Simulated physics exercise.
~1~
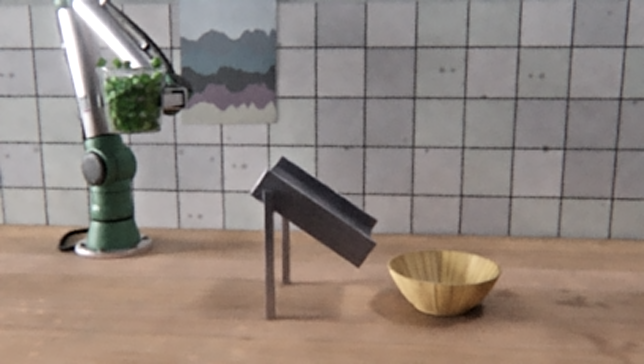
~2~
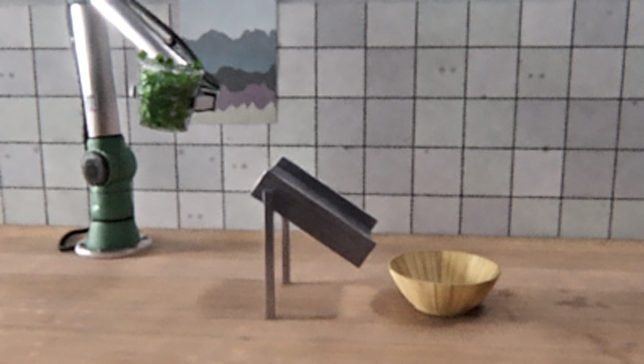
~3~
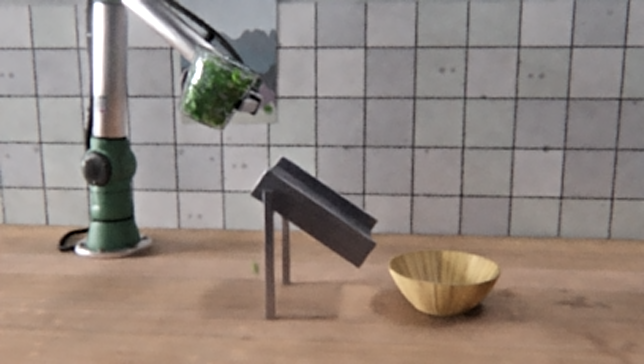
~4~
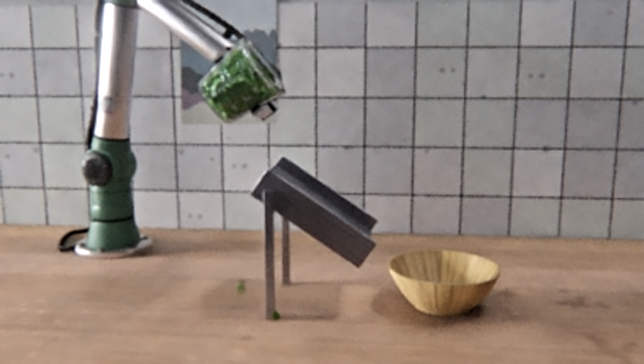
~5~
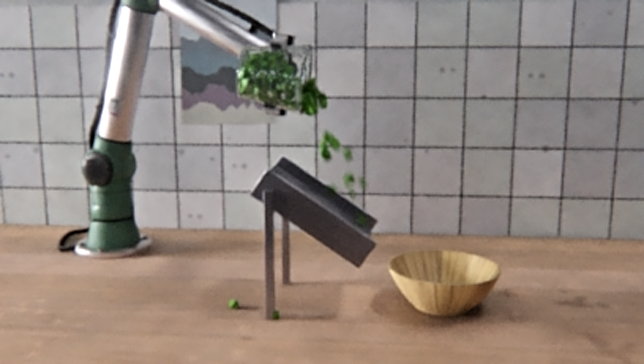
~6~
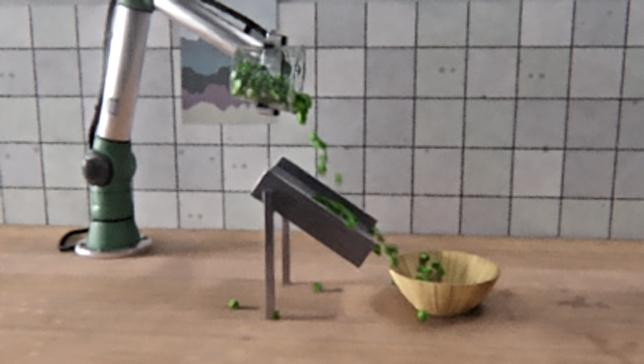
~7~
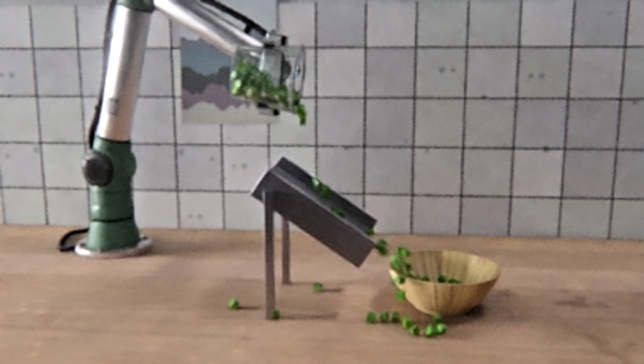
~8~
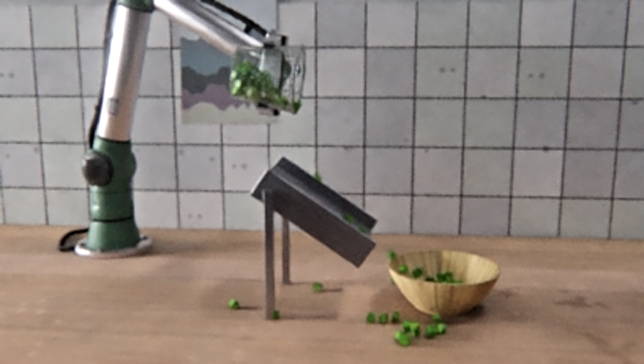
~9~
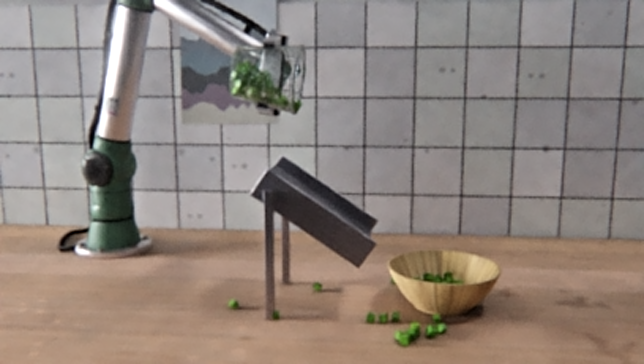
Robot arm tipping a clear beaker of green vegetable dice down a grey chute, some landing in a wooden bowl, others scattering.
